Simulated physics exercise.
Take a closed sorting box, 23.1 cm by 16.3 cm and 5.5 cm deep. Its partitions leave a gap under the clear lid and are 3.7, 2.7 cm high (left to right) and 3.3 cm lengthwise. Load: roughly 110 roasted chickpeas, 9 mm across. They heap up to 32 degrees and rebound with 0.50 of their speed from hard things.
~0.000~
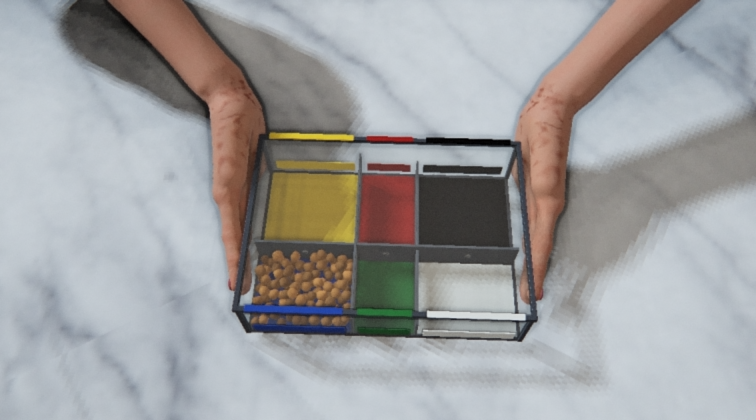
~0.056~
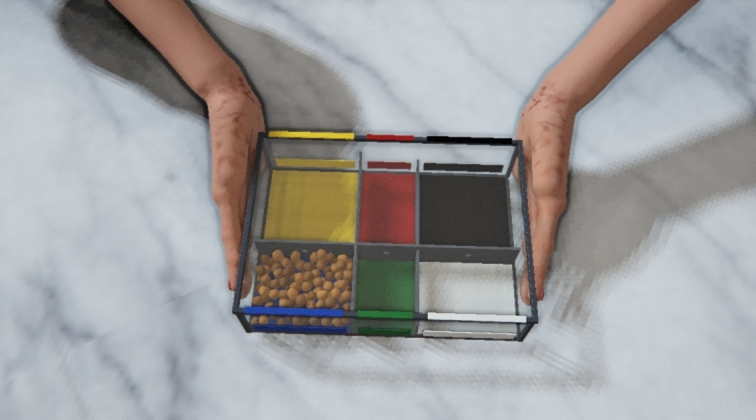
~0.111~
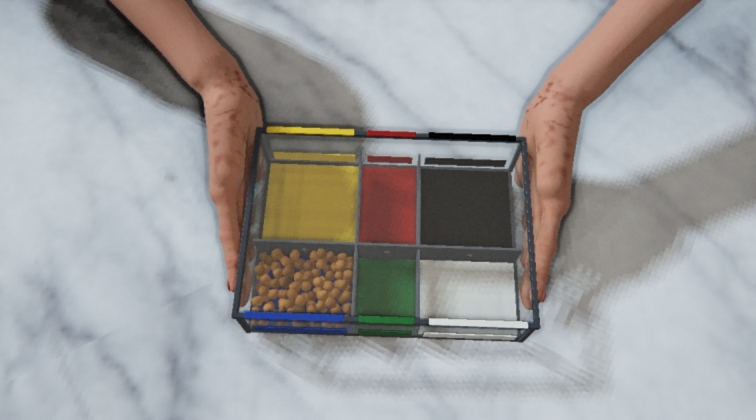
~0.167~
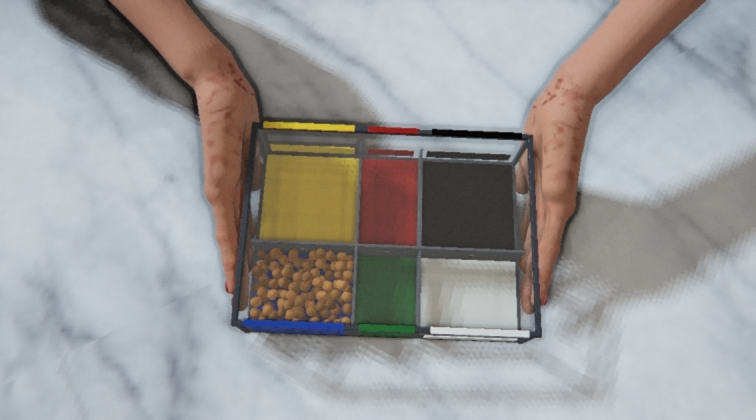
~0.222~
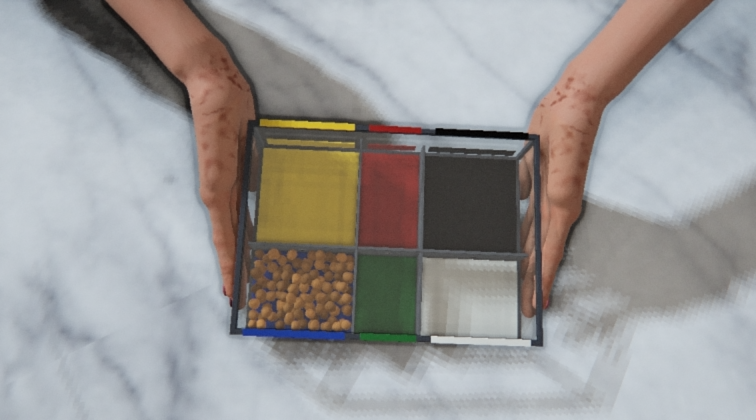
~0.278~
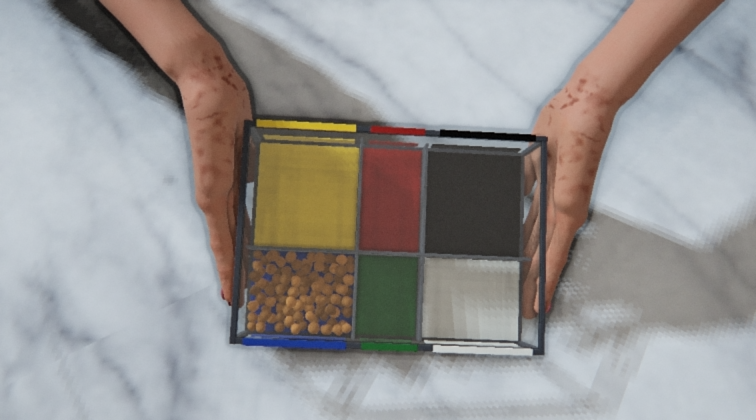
Two hands slightly tilt a clear divided box with roasted chickpeas in its blue section.
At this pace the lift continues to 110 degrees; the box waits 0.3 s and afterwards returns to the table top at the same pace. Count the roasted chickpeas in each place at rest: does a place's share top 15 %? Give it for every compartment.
Red compartment: Does not, blue compartment: Tops it, green compartment: Does not, yellow compartment: Does not, white compartment: Does not, black compartment: Does not.
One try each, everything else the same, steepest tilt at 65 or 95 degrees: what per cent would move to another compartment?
Roughly 0 percent, then roughly 5 percent.
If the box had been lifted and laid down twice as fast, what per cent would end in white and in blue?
Outcome, in per cent - white: 0; blue: 90.
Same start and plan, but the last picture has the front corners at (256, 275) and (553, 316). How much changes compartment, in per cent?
My guess is close to 45 per cent.
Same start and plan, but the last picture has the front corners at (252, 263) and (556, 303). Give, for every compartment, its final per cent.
Red 0, blue 25, green 0, yellow 0, white 0, black 75.
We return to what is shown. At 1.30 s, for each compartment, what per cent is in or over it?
Red 0 %, blue 95 %, green 5 %, yellow 0 %, white 0 %, black 0 %.
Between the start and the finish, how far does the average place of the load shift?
About 1.5 cm.
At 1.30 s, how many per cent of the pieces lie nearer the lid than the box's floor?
Something like 60 percent of the pieces.
After 1.30 s, tilt 110 degrees; blue 95 %, green 5 %.
After 1.97 s, tilt 56 degrees; blue 95 %, green 5 %.
After 2.69 s, tilt 0 degrees; blue 95 %, green 5 %.
At rest (3.2 s), red 0 %, blue 95 %, green 5 %, yellow 0 %, white 0 %, black 0 %.
